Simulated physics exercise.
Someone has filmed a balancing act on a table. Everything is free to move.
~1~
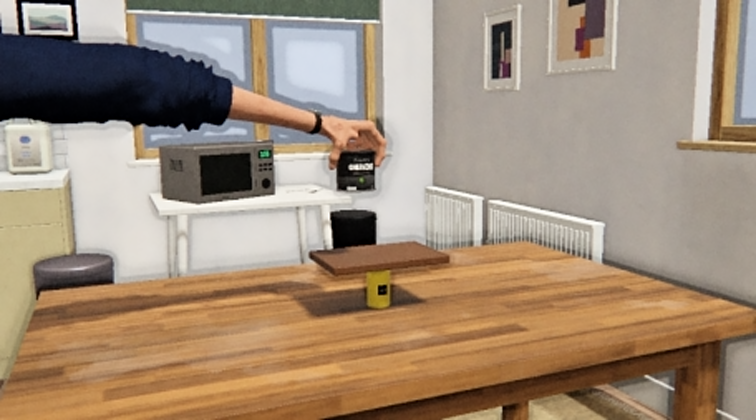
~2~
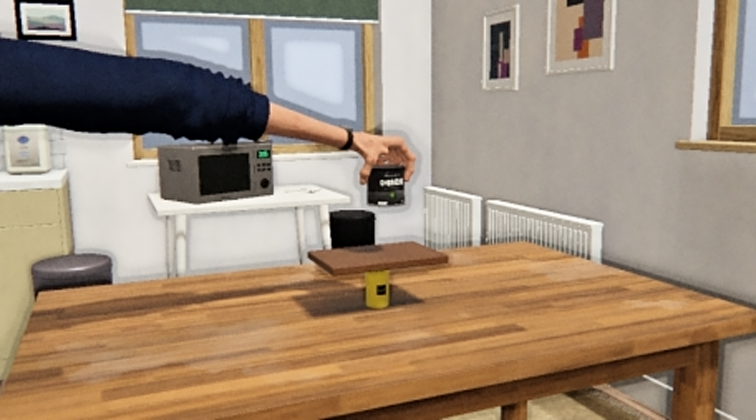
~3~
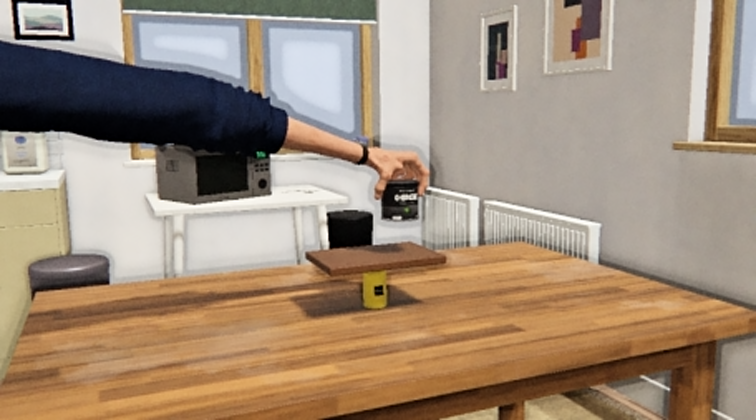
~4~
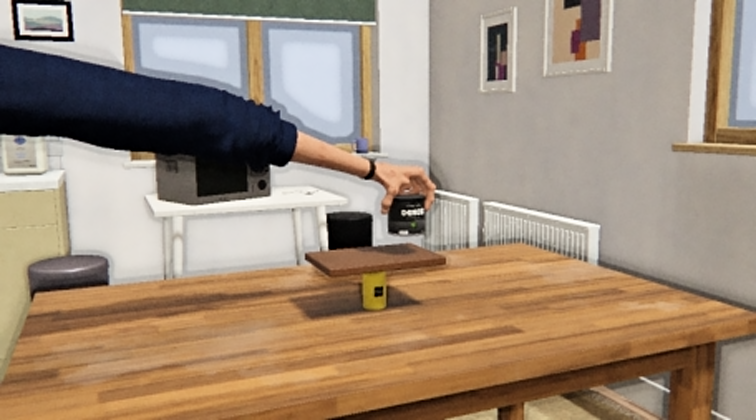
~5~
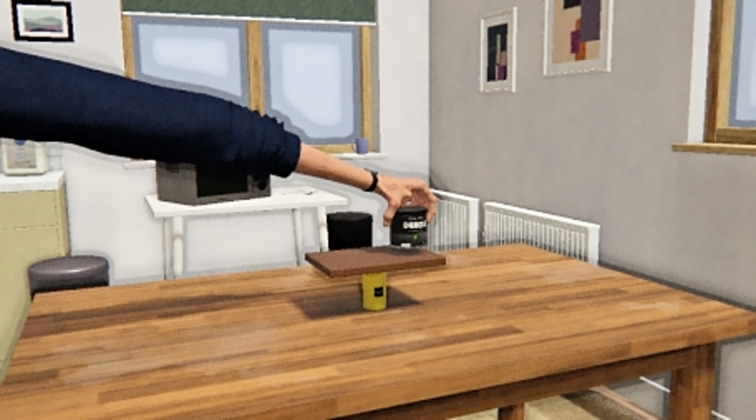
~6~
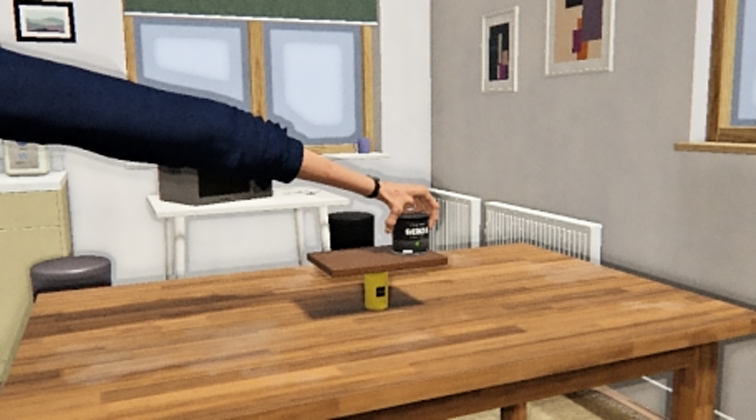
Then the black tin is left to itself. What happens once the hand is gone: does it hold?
As it turns out, it comes apart.
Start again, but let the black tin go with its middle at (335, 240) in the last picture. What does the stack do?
Then it loses its balance.
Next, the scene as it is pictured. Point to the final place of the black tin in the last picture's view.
Around (473, 279).
Then, 0.40 s after the last picture, black tin now fallen; brown lid tipped 52° from how it was.
Then, 0.50 s after the last picture, brown lid tipped 47° from how it was.
Then, 0.60 s after the last picture, brown lid now fallen; yellow shaker slid about its own width.
Then, 0.70 s after the last picture, yellow shaker slid well along.
At rest, fallen, brown lid and black tin; moved from the start, yellow shaker. Seen from the same camera at the end, black tin near (473, 279). The stack gives way.
